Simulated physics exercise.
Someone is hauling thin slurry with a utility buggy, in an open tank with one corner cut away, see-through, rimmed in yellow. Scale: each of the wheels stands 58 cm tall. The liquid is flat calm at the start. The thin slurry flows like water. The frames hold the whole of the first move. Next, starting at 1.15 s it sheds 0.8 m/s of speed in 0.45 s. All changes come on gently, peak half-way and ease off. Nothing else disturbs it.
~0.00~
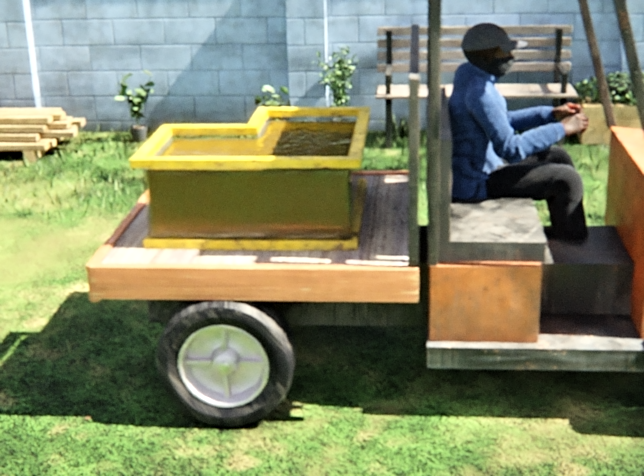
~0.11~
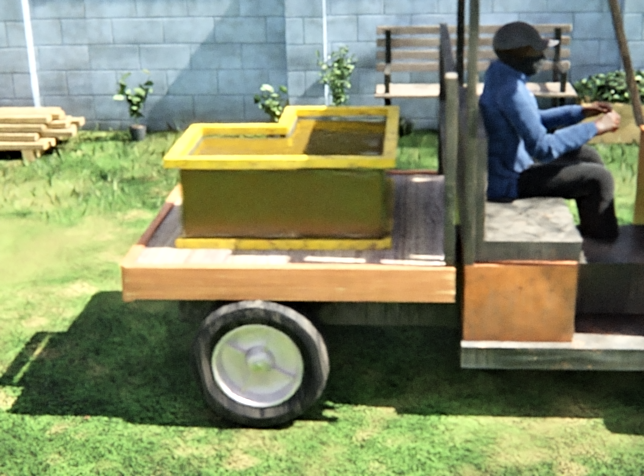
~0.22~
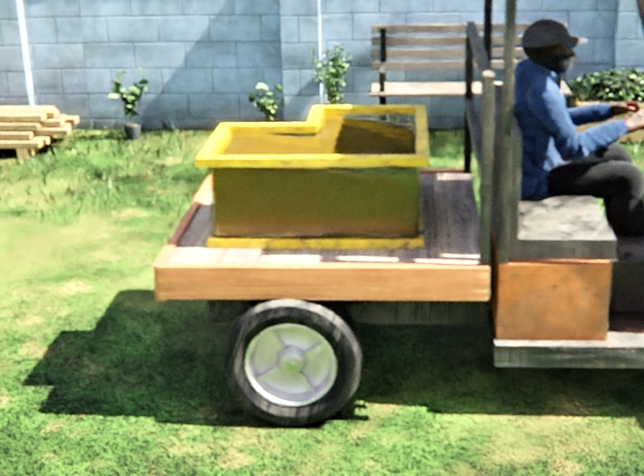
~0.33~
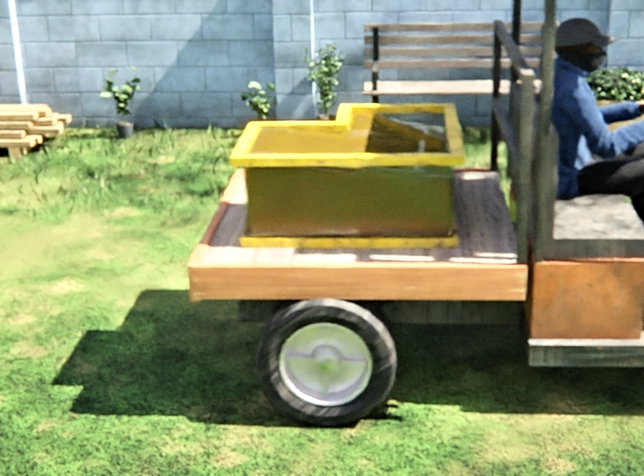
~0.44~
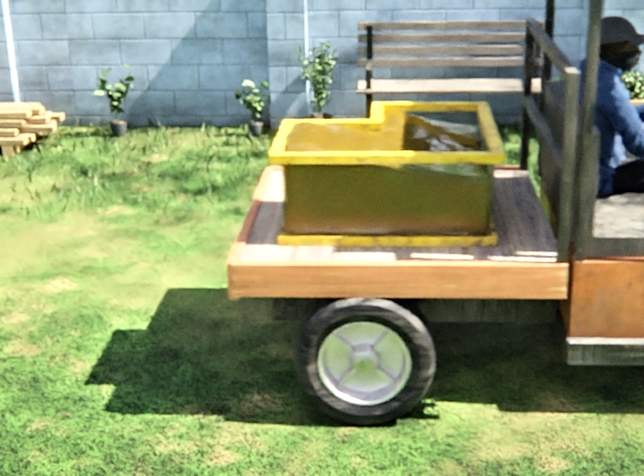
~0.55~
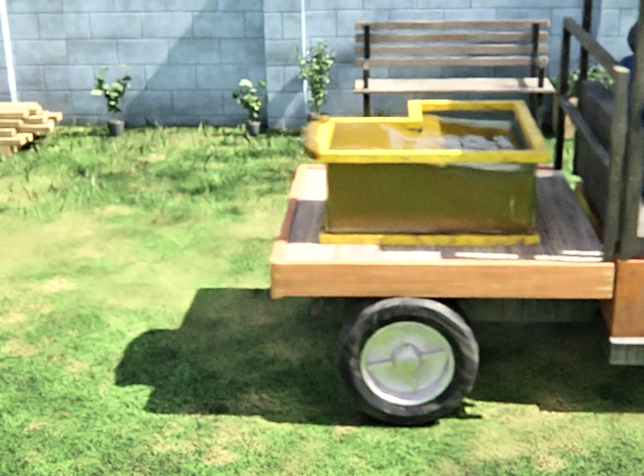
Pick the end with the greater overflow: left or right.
The right end lets out more.
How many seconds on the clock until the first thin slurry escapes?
Near 0.9 s.
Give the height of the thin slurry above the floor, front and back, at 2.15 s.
Front 26 cm, back 38 cm.
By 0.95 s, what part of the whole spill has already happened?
Some 10 per cent by then.
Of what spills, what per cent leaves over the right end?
About 60 per cent.
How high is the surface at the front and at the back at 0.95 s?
About 32 cm in front and 30 cm behind.
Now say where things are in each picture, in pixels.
In the first frame, the surface is at (332, 163) by the front wall; at (168, 163) by the back wall; it shows no tilt against the walls; the front is on the right, levels are read along the near wall; a wheel hub at (222, 371).
In the second frame, the surface is at (366, 163) by the front wall; at (200, 163) by the back wall; it shows no tilt against the walls.
In the third frame, the surface is at (398, 167) by the front wall; at (231, 157) by the back wall; it climbs 4° towards the left end.
In the fourth frame, the surface is at (432, 172) by the front wall; at (264, 149) by the back wall; it climbs 8° towards the left end and 2° towards the far side.
In the fifth frame, the surface is at (471, 172) by the front wall; at (302, 146) by the back wall; it climbs 9° towards the left end and 2° towards the far side.
In the sixth frame, the surface is at (514, 170) by the front wall; at (345, 146) by the back wall; it climbs 7° towards the left end; a wheel hub at (407, 369).
Then, 0.95 s in, the surface is 32 cm up at the front and 29 cm at the back; nothing has left.
Then, 1.55 s in, the surface is 38 cm up at the front and 20 cm at the back; 1 per cent is out, over the left end.
Then, 2.15 s in, the surface is 25 cm up at the front and 39 cm at the back; 4 per cent is out, over the right end, a little elsewhere.
Then, 4.59 s in, 5 per cent is out, over the right end, a little elsewhere; the right end has passed 3 per cent and the left end 1.
